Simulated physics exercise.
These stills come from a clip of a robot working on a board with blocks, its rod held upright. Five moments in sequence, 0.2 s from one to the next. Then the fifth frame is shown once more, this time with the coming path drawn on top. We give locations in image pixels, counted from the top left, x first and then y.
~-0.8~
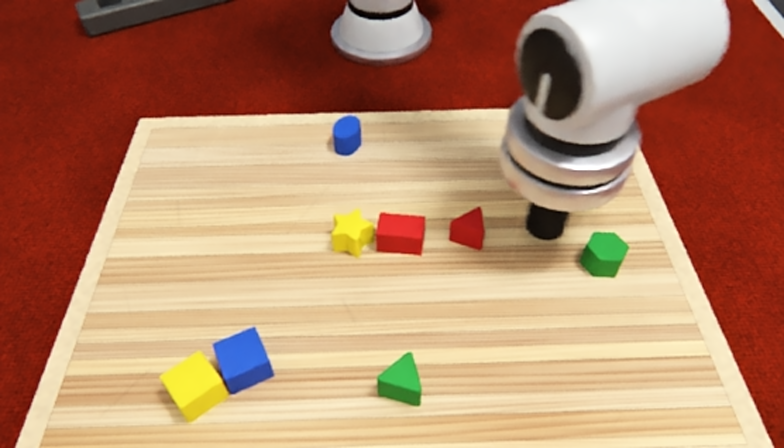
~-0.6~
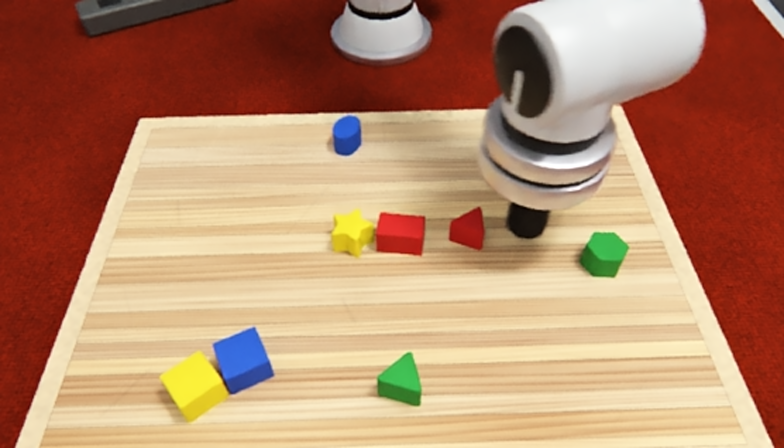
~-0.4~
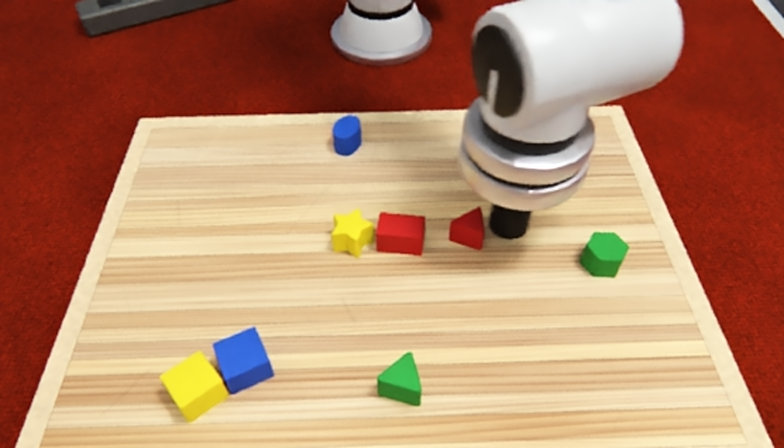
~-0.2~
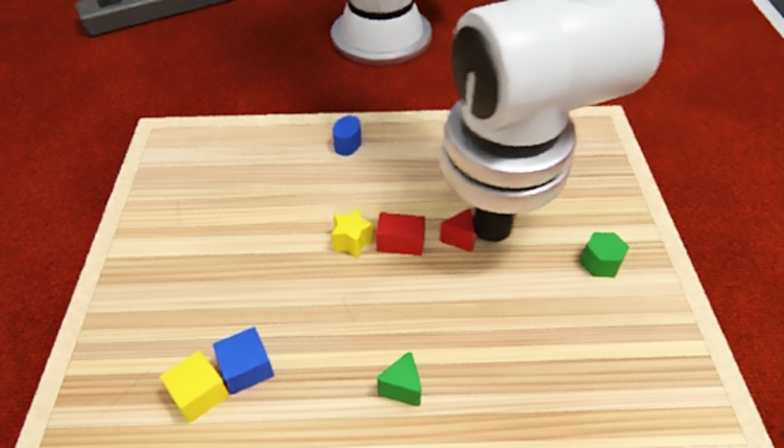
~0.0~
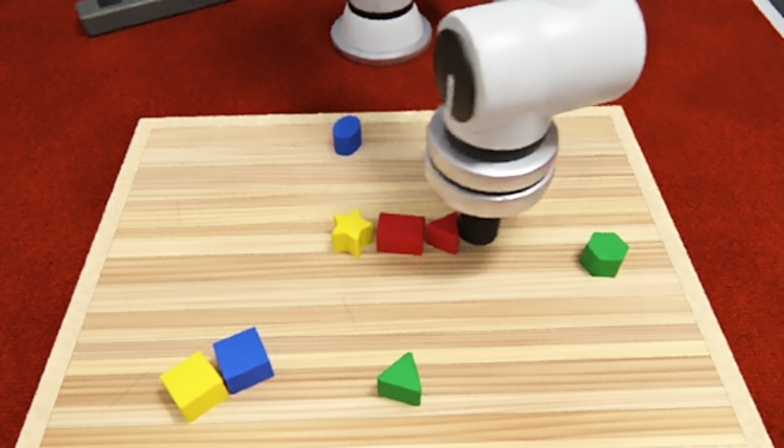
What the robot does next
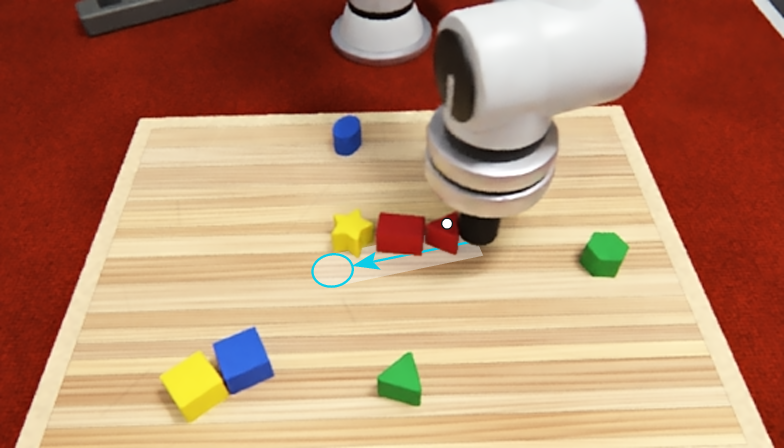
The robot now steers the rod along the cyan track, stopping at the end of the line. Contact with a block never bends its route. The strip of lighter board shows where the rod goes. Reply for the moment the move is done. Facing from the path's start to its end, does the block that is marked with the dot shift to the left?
Yes, that is what happens.
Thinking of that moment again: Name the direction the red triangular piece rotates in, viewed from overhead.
It rotates counterclockwise.
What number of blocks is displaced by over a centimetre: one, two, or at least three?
3 or more blocks.
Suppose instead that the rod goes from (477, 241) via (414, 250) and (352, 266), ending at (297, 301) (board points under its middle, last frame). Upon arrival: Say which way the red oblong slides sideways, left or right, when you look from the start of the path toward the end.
It heads right.
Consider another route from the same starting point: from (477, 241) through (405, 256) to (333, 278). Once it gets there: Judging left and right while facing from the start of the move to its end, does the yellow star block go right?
Going by the path, yes.
Drawn move, in a line from (477, 241) to (333, 270); the dot is on the red triangular piece.
The first path, step by step. One third of the way, rod at (430, 241); yellow star block at (339, 221), turned 20° anticlockwise; red oblong at (379, 227), turned 30° clockwise; red triangular piece at (403, 247), turned 25° anticlockwise.
Two thirds of the way, rod at (381, 250); yellow star block at (307, 212), turned 35° anticlockwise; red oblong at (341, 224), turned 65° clockwise; red triangular piece at (365, 266), turned 80° anticlockwise.
At the end, rod at (331, 261); yellow star block at (293, 207); red oblong at (322, 224), turned 135° clockwise; red triangular piece at (352, 276), turned 105° anticlockwise.
